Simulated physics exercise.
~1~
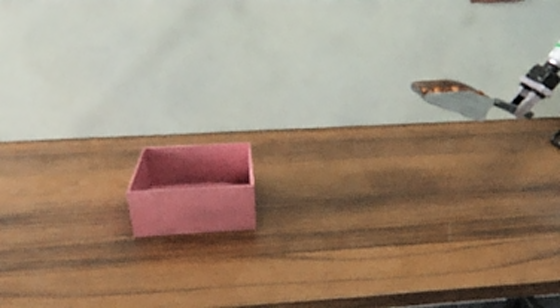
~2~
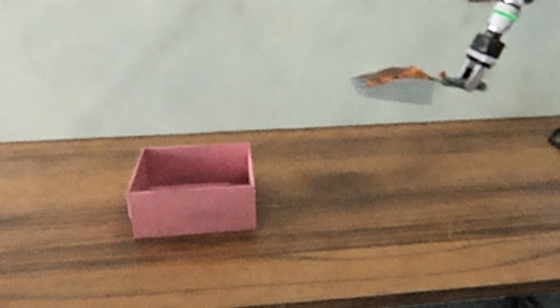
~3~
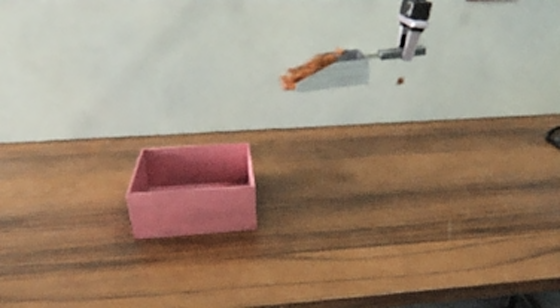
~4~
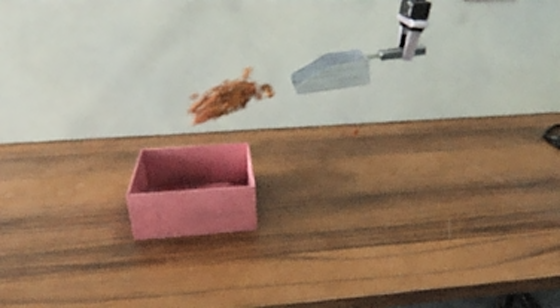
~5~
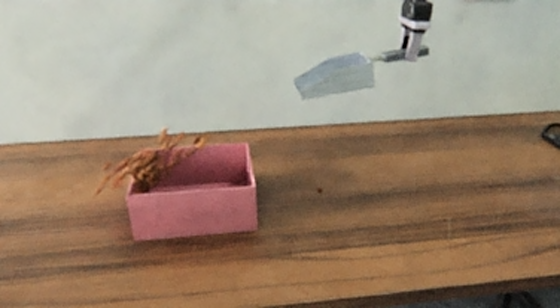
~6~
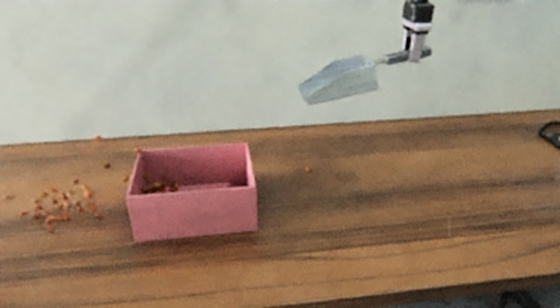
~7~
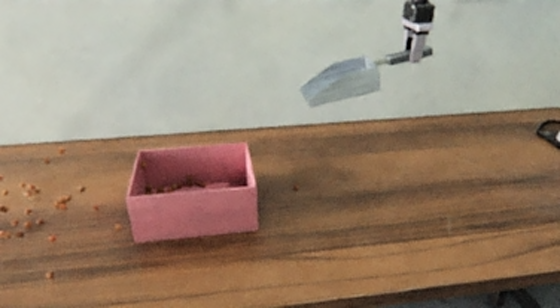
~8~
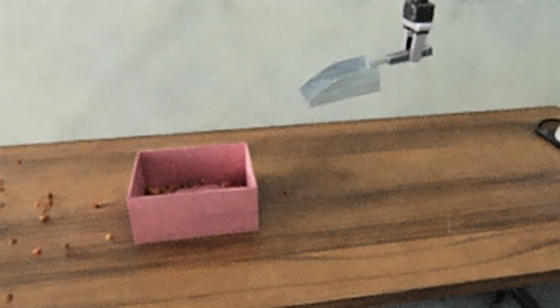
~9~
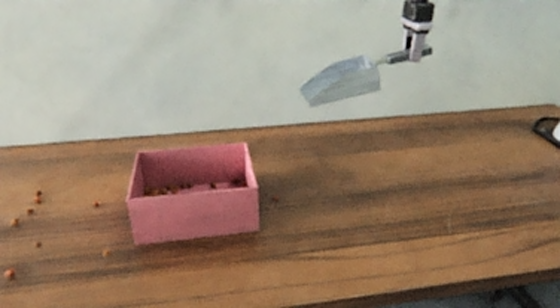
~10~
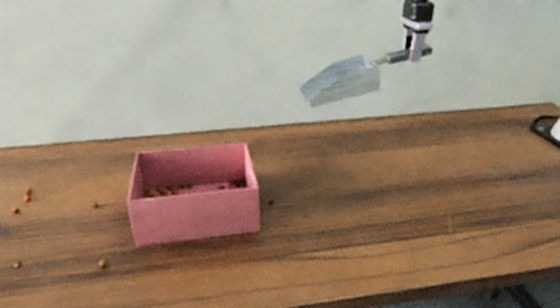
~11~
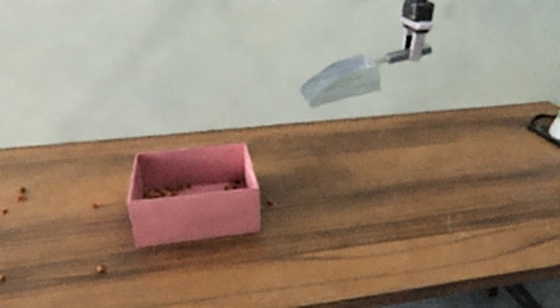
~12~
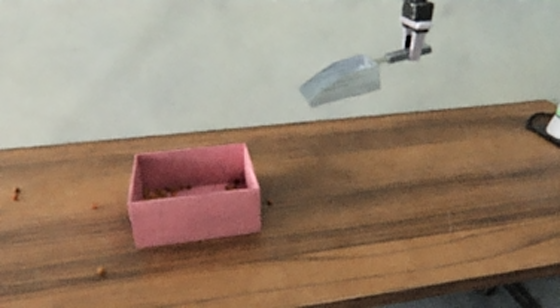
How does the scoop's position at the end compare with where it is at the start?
At the end the scoop is farther to the left and a little higher than at the start, when it is near the right edge of the view.
